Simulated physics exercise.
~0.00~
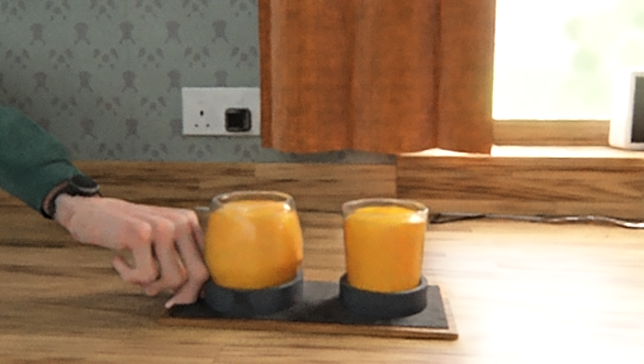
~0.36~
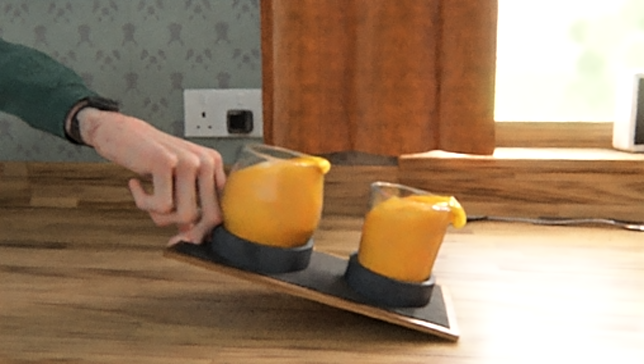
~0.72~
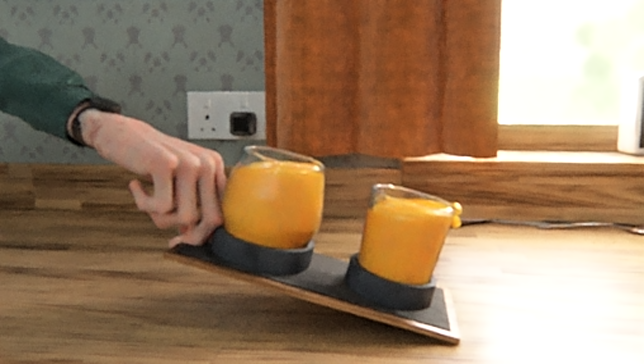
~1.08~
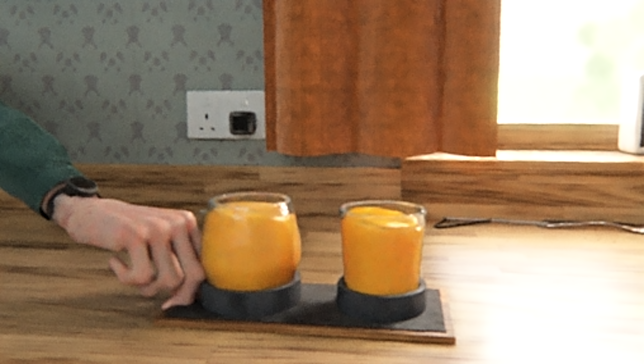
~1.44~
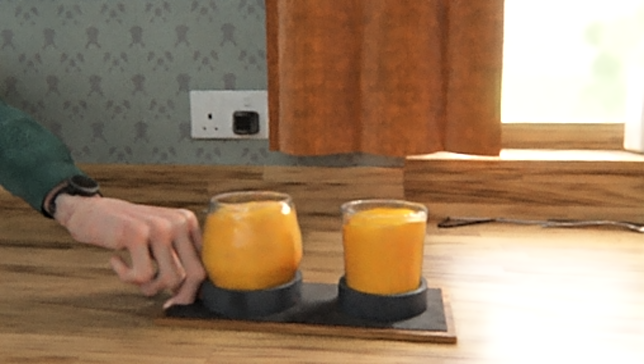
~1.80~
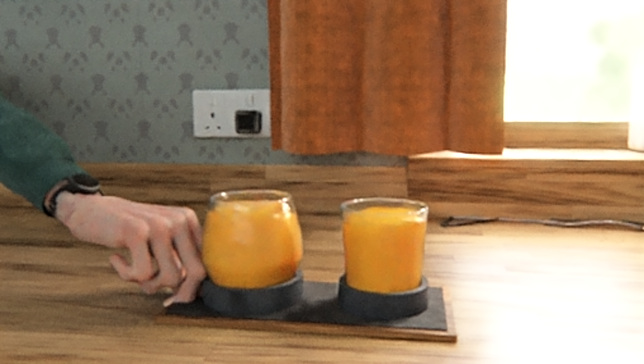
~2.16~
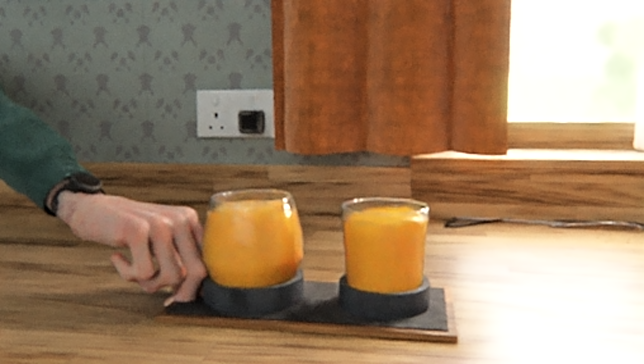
A hand lifts the left end of a dark tray holding two open glasses of orange juice, tilting it until juice reaches the rims and spills from both, then lowers it flat, leaving the glasses upright in their holders, still mostly full.
